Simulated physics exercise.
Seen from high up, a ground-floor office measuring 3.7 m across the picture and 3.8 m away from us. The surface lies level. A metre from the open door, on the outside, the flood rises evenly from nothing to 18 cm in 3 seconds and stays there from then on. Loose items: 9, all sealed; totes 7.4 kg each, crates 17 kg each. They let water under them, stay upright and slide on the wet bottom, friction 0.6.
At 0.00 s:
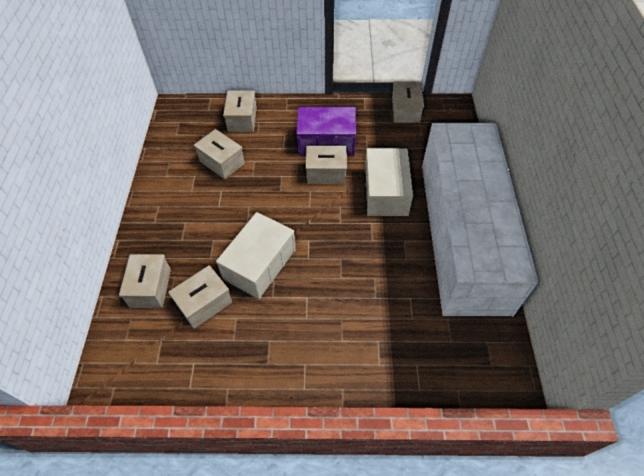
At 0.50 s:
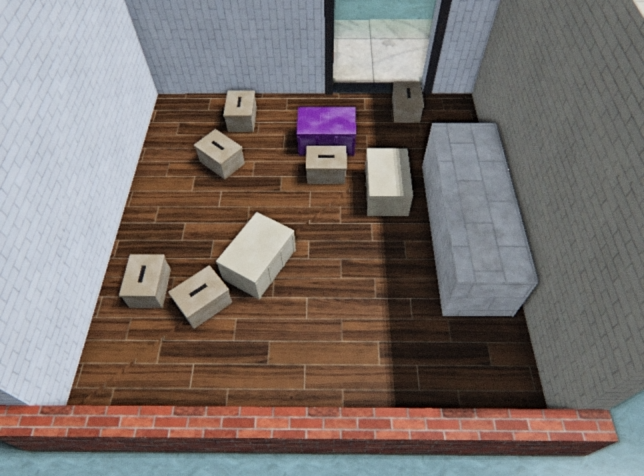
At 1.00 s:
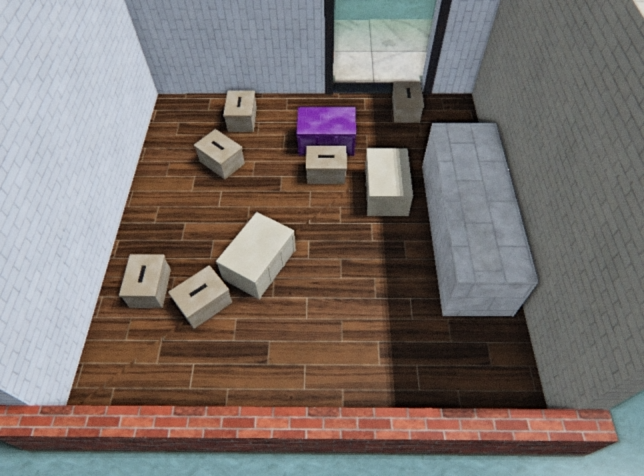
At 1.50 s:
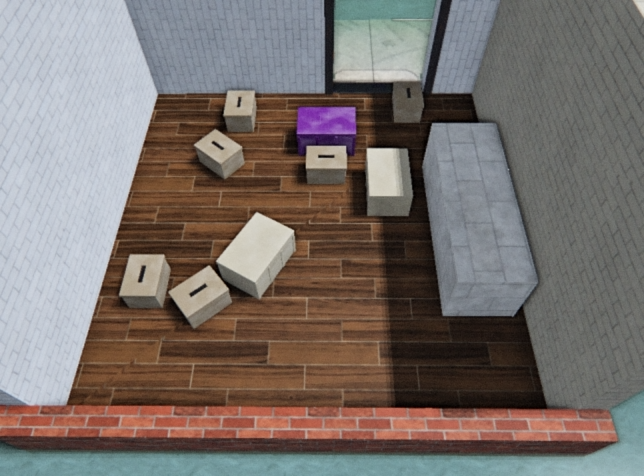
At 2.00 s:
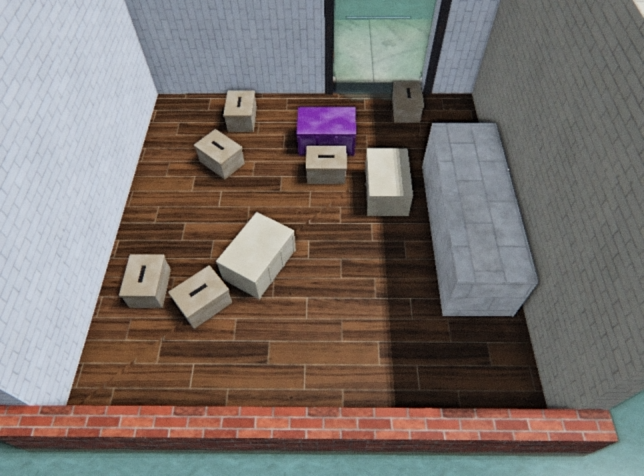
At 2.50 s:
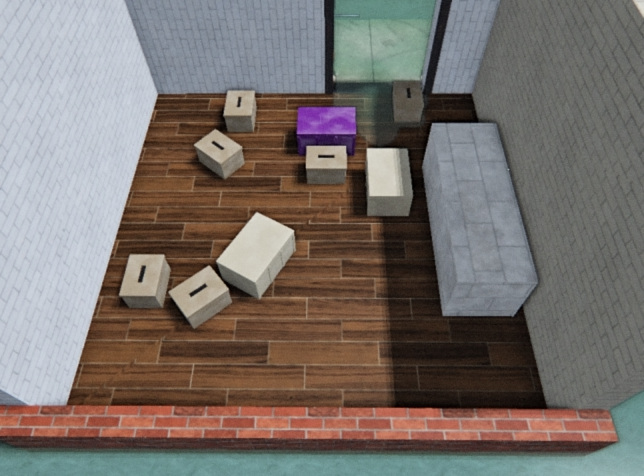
To begin with, a purple crate and several pale boxes sit on a dry wooden floor, with a paved slab outside the open doorway. Greenish water gradually covers the slab, then a thin, faint sheet slips just inside the doorway, while the crate and boxes all stay still.
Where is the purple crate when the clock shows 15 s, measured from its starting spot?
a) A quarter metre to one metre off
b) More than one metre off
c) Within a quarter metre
The answer is a.
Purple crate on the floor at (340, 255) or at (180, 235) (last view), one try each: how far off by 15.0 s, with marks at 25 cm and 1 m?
The first start leaves it well away, the second leaves it well away.
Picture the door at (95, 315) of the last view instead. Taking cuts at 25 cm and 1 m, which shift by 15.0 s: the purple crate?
The purple crate ends up a great distance away.
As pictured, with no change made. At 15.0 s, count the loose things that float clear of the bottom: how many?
Count: 9.
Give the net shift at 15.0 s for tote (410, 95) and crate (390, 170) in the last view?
They sit 50 cm and 200 cm away, in the order given.
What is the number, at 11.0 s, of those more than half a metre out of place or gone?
I make it 4.
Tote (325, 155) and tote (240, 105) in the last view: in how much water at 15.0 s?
Around 12 cm and 9 cm.
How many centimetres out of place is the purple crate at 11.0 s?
Close to 120 cm.
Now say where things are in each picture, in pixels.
The purple crate at (327, 120), on the bottom; 0.0 m2 under water; 0 of 9 have shifted, in the first picture.
The purple crate at (327, 120) rests on the ground; water covers 0.0 m2; 0 of 9 have shifted, in the second picture.
The purple crate at (327, 120) rests on the ground; 0.0 m2 under water; 0 of 9 have shifted, in the third picture.
The purple crate at (327, 120), on the bottom; water covers 0.0 m2; 0 of 9 have shifted, in the fourth picture.
The purple crate at (327, 120) rests on the ground; 0.1 m2 under water; 0 of 9 have shifted, in the fifth picture.
The purple crate at (327, 120) rests on the ground; water covers 0.5 m2; 0 of 9 have shifted, in the sixth picture.
After 3.5 s the purple crate is near (326, 122), 0.0 m from its start, aground; 0 afloat.
After 6.8 s the purple crate is near (270, 163), 0.8 m from its start, aground; 1 afloat.
After 11.0 s the purple crate is near (225, 172), 1.2 m from its start, aground; 5 afloat.
After 15.0 s the purple crate is near (255, 116), 0.7 m from its start, afloat; 9 afloat.
